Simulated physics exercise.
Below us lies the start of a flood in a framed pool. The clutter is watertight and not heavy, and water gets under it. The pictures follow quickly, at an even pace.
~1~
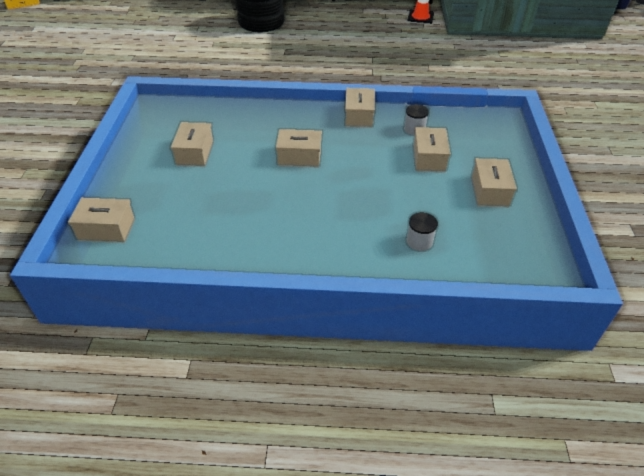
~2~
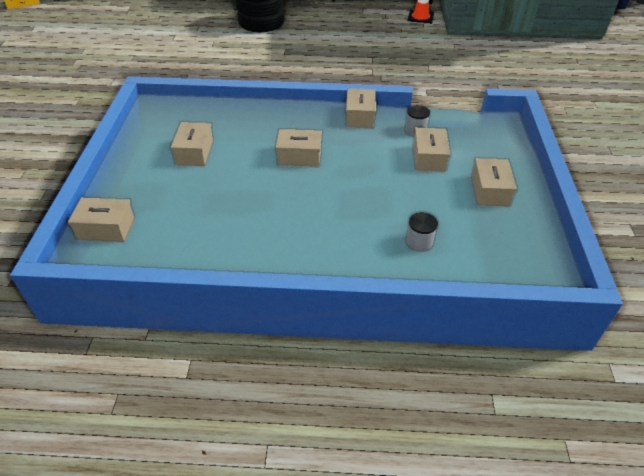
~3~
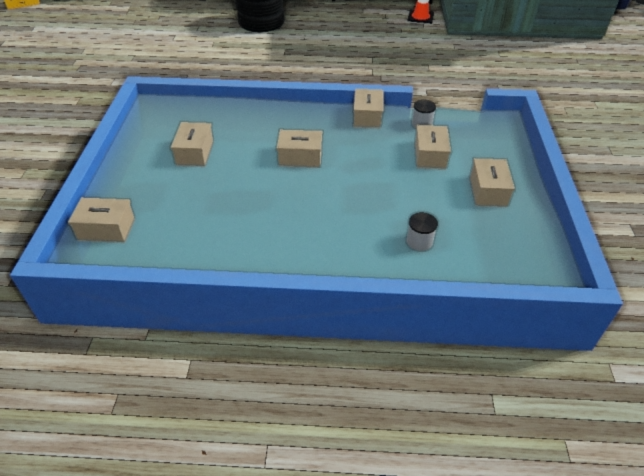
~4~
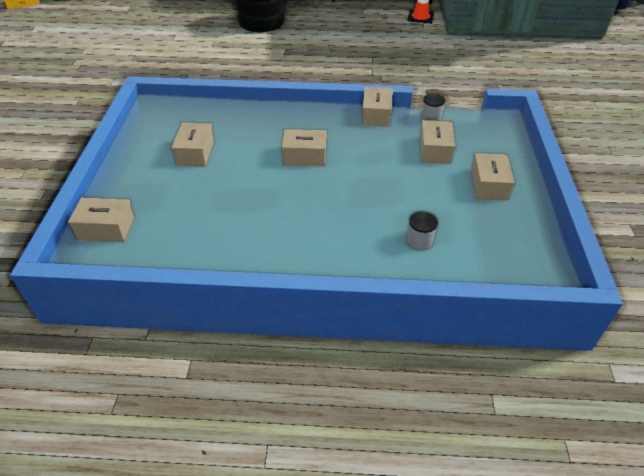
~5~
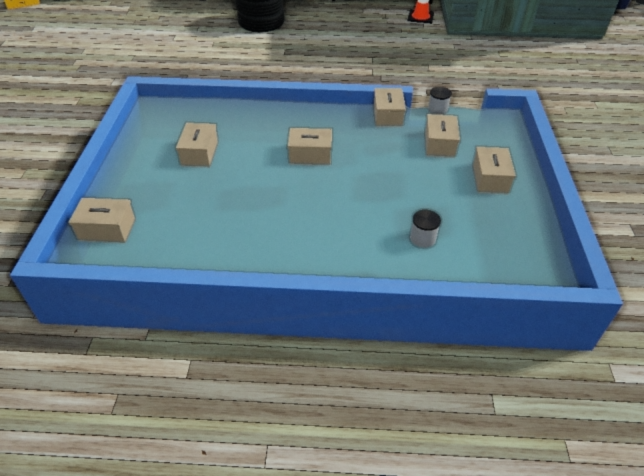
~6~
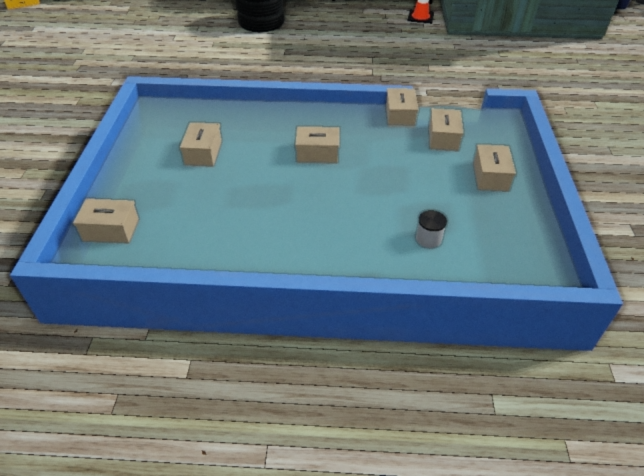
A blue-framed rectangular pool of shallow teal water sits on a wood-plank floor, seen from above by a still camera. Six tan boxes with dark slots and two grey metal cans are spread across it, with an orange cone beyond. A gap opens in the far wall toward the right, then the nearby can drifts through it and disappears, while boxes there slide toward it and the others shift slightly right.
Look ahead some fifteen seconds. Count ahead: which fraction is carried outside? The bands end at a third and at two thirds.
That comes to between one and two thirds.
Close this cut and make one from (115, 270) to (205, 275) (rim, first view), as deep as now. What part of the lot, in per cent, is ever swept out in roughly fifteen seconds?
I make it 10 per cent.
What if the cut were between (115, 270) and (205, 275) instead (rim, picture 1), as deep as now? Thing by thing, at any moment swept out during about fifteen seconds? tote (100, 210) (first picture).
Answer: Yes.
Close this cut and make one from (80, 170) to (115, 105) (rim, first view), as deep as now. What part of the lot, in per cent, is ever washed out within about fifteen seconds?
Near 40 in a hundred.
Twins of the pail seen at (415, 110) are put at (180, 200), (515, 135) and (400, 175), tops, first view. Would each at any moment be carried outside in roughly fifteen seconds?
One after the other: Left behind, out, gone.
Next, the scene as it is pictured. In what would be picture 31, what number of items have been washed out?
I count 5.
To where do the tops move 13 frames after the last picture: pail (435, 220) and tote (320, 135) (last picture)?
At about (458, 206) and (383, 126).
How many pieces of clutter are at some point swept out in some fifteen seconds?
That makes 5.
A moment on, 1 of 8 are out; 7 afloat.
Next, 3 of 8 are out; 5 afloat.
Later, 5 of 8 are out; 3 afloat.
In the end, 5 of 8 are out; 3 afloat.
